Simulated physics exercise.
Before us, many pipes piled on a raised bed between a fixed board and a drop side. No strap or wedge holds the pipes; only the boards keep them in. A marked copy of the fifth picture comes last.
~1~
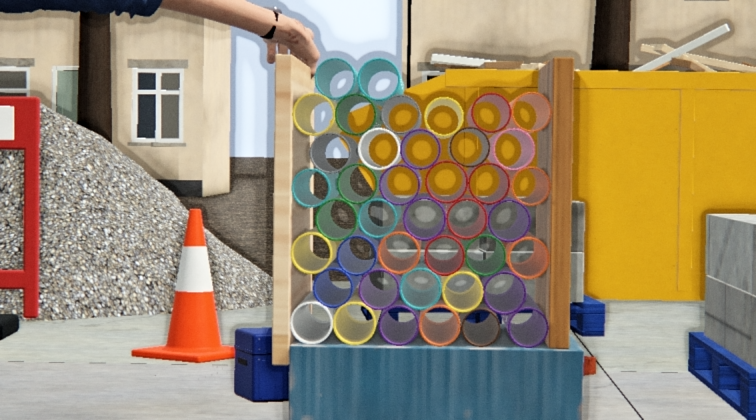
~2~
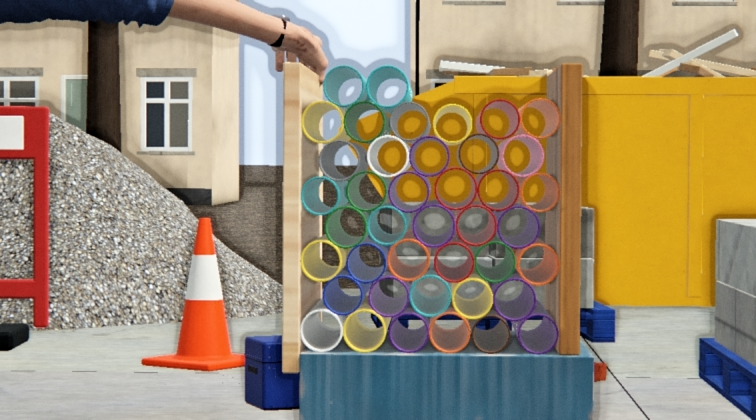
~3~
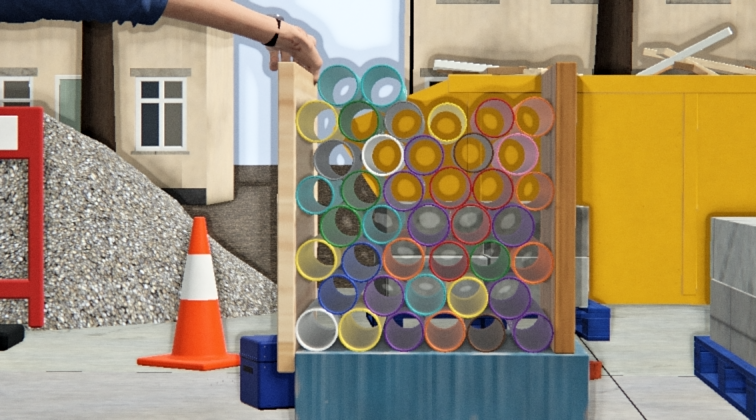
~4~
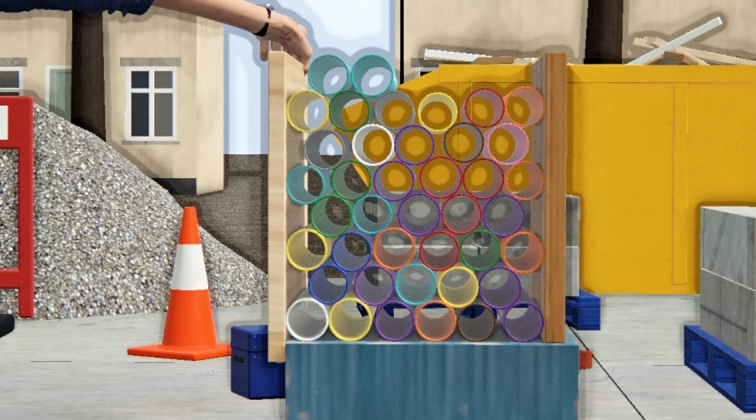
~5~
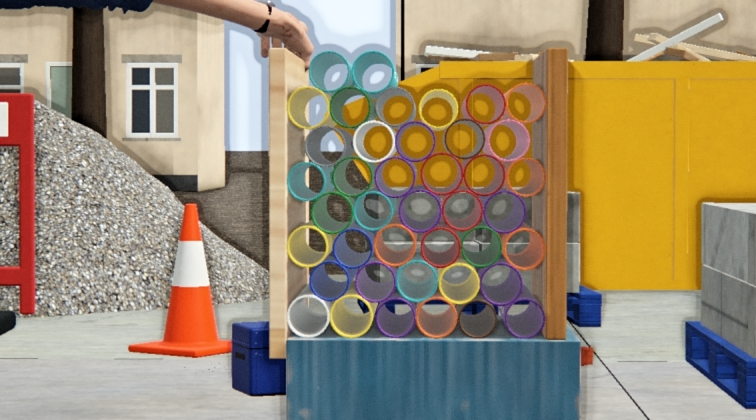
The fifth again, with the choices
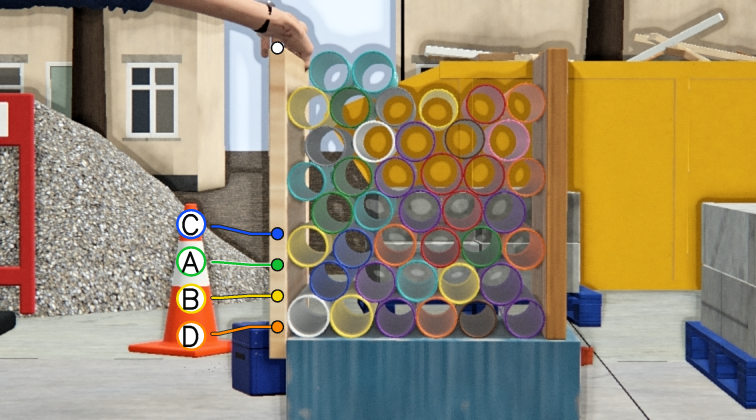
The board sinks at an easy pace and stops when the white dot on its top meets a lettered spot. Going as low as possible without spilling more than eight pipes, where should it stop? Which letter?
The last mark within the limit is A.
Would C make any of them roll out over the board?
At C: Yes.
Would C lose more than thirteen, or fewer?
It loses fewer than thirteen.
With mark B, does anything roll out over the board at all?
Yes.
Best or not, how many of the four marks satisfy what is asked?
Two of the four.
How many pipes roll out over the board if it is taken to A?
It comes to six.
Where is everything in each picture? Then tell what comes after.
A yellow pipe (314, 114), in the first frame.
An orange pipe (540, 119), in the second frame.
Side board (299, 212); a white pipe (316, 330), in the third frame.
A purple pipe (524, 322); a yellow pipe (306, 250), in the fourth frame.
A green pipe (332, 213); a turquoise pipe (306, 181), in the fifth frame.
On the copy, A at (278, 265); B at (278, 296); C at (278, 234); D at (278, 327); the white dot at (278, 48).
On A. First, top of the board (287, 138).
Then, top of the board (287, 239).
Finally, top of the board (287, 265), six out over the board.
By contrast, B more than eight out over the board; C six out over the board; D more than eight out over the board.
